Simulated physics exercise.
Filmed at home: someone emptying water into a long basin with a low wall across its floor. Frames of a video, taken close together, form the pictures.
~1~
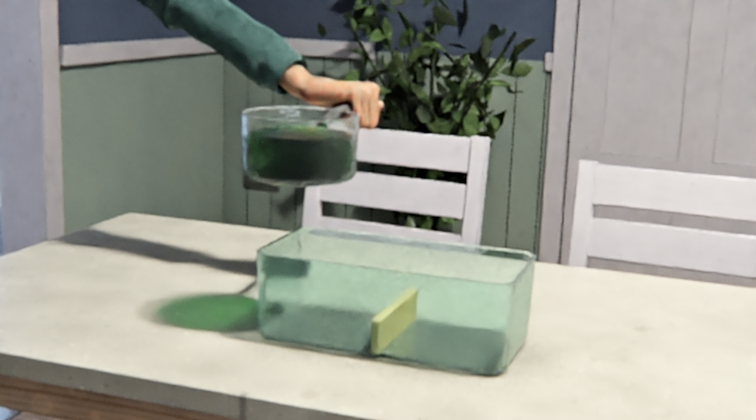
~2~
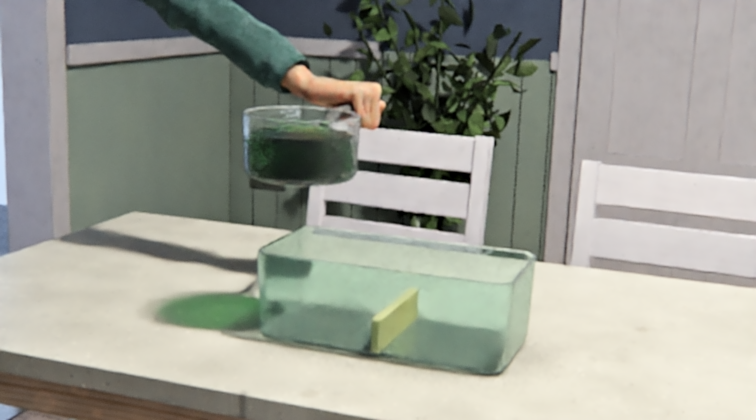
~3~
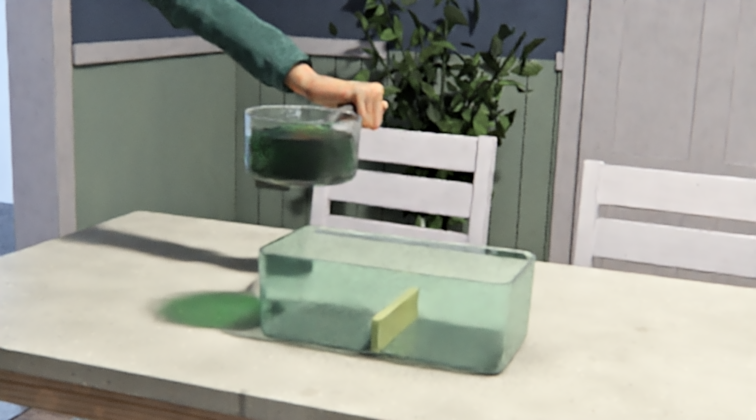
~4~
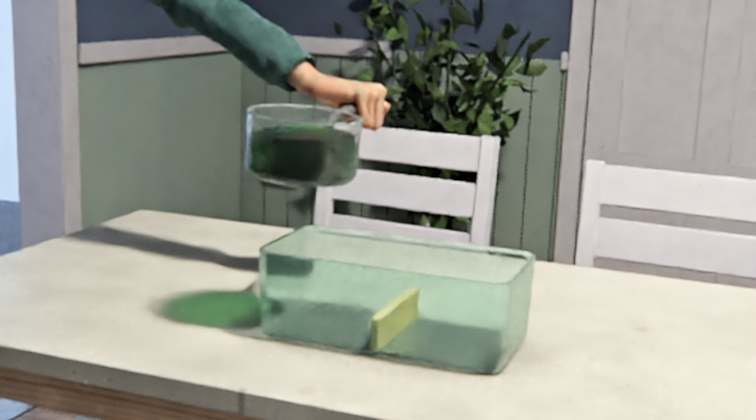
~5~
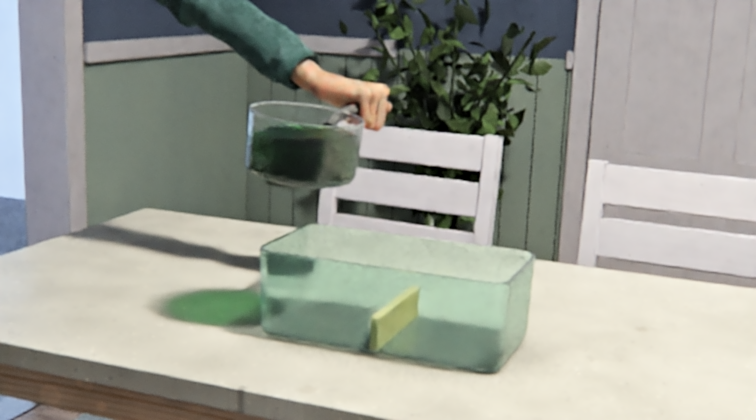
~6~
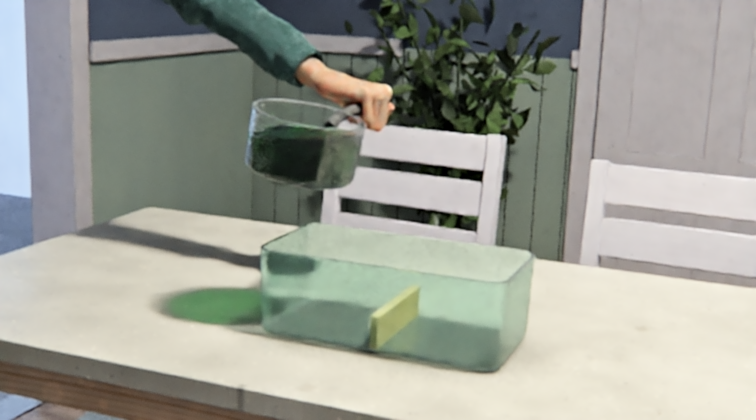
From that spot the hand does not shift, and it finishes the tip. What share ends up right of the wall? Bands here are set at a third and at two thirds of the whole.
Reaches a third, not past two thirds.
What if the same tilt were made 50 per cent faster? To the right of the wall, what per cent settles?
Around 40 in a hundred.
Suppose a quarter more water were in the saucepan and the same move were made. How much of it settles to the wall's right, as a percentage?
That works out to some 60 %.
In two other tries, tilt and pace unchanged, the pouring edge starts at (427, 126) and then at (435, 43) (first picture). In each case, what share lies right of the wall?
95 % and 80 %.
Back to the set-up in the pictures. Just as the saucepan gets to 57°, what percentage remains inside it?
About 75 %.
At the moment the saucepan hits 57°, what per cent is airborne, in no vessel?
About 20 %.
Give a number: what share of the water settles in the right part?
Close to 50 in a hundred.
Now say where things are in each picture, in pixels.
Tilt 0°; pouring edge (355, 120); surface from (253, 130) to (354, 139); the long basin's rim runs from (280, 240) to (525, 270); the wall's top is at (396, 305), in the first frame.
Tilt 0°; pouring edge (356, 121); surface from (254, 129) to (355, 139), in the second frame.
Tilt 2°; pouring edge (357, 122); surface from (257, 129) to (355, 139), in the third frame.
Tilt 4°; pouring edge (358, 124); surface from (257, 129) to (356, 140), in the fourth frame.
Tilt 6°; pouring edge (359, 127); surface from (259, 129) to (357, 139), in the fifth frame.
Tilt 10°; pouring edge (360, 130); surface from (260, 129) to (357, 140), in the sixth frame.
A moment on, the saucepan is tipped part way and 74 per cent is still to pour, 3 is left of the wall and 2 right of it.
Next, the saucepan is tipped on its side and 19 per cent is still to pour, 21 is left of the wall and 48 right of it.
Then the saucepan is tipped right over and 2 per cent is still to pour, 47 is left of the wall and 50 right of it.
Later the saucepan is tipped right over and 0 per cent is still to pour, 50 is left of the wall and 50 right of it.
At rest 50 per cent lies left of the wall, 50 right of it and 0 outside.
